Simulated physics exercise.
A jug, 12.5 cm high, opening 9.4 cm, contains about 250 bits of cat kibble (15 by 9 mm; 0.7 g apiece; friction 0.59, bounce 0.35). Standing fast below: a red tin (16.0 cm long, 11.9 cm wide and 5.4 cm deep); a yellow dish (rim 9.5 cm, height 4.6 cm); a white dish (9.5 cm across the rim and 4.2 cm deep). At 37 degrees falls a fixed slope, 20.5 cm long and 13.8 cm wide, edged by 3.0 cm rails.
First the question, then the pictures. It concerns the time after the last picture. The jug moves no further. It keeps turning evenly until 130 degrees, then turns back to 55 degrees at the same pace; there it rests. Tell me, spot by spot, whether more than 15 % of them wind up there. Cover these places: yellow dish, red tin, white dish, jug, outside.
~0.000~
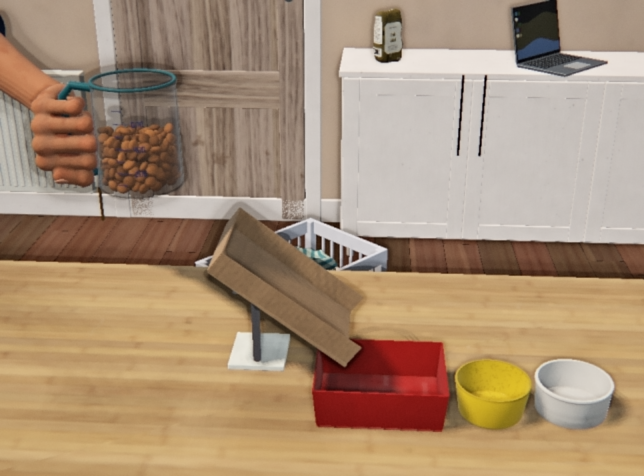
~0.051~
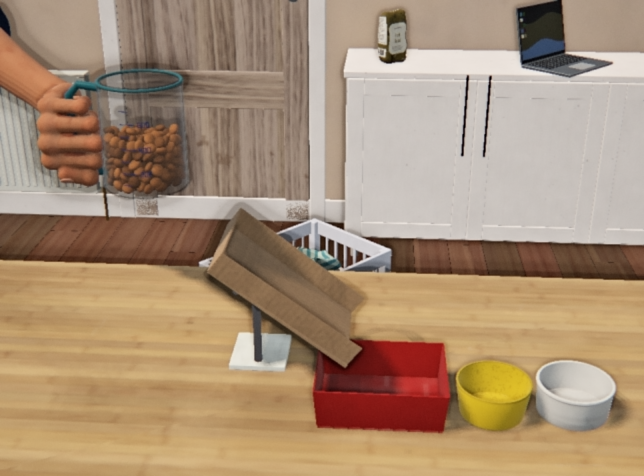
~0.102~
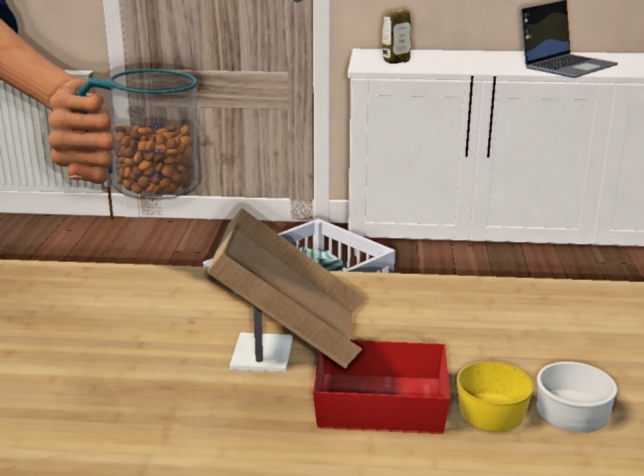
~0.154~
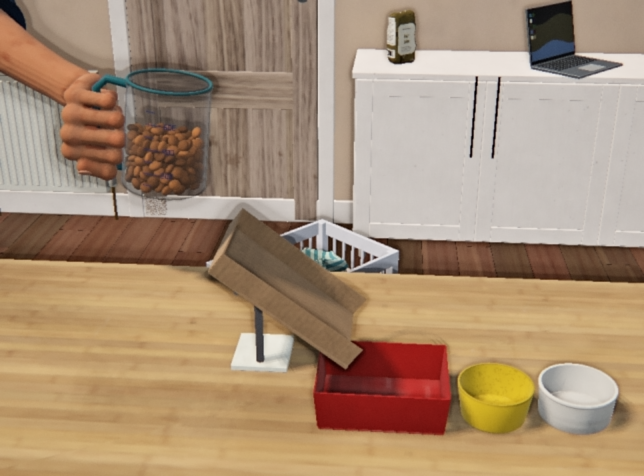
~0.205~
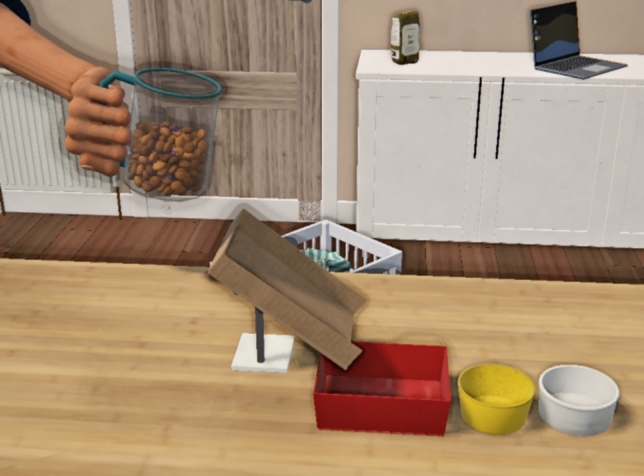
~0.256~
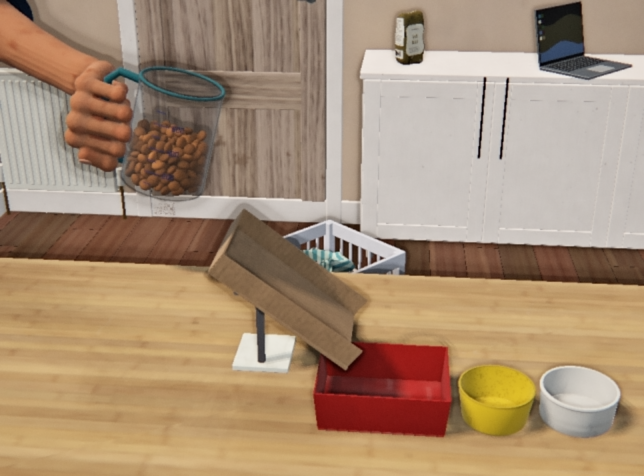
Yellow dish: They do not; red tin: They do; white dish: They do not; jug: They do not; outside: They do.
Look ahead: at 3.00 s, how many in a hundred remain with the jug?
About 5 per cent.
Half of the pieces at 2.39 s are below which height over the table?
Height estimate: Near 2 cm.
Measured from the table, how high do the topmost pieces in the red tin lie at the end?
I'd say close to 3.5 cm.
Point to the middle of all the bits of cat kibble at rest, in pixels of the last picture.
Centre: Approx. (361, 402).
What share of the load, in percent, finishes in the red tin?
Estimate: About 50 %.
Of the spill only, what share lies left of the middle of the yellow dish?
Near 90 in a hundred.
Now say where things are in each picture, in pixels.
In the first frame, jug at (135, 108); tilt 0 degrees; moved 0.0 cm; lip at (173, 81); top of the load at (129, 131); red tin at (380, 366); yellow dish at (493, 380); white dish at (574, 380).
In the second frame, jug at (141, 108); tilt 1 degrees; moved 0.6 cm; lip at (180, 82); top of the load at (134, 131).
In the third frame, jug at (154, 109); tilt 3 degrees; moved 1.9 cm; lip at (194, 84); top of the load at (136, 130).
In the fourth frame, jug at (168, 110); tilt 7 degrees; moved 3.2 cm; low side right; lip at (210, 88); top of the load at (157, 130).
In the fifth frame, jug at (175, 112); tilt 11 degrees; moved 3.8 cm; low side right; lip at (219, 92); top of the load at (142, 129).
In the sixth frame, jug at (177, 113); tilt 15 degrees; moved 3.8 cm; low side right; lip at (223, 95); top of the load at (153, 126); red tin at (383, 369); yellow dish at (497, 385); white dish at (580, 387). It turns about 80 degrees a second.
Then, at 1.08 s, tilt 80 degrees; jug 100 %; middle of all pieces near (154, 144).
Then, at 1.76 s, tilt 130 degrees; jug 55 %, slope 40 %; middle of all pieces near (192, 197).
After 2.39 s, tilt 86 degrees; red tin 45 %, jug 5 %, outside 50 %; middle of all pieces near (279, 387).
After 3.00 s, tilt 55 degrees; red tin 50 %, jug 5 %, outside 50 %; middle of all pieces near (281, 392).
By 3.4 s all is still; yellow dish 0 %, red tin 50 %, white dish 0 %, jug 5 %, outside 50 %, slope 0 %.
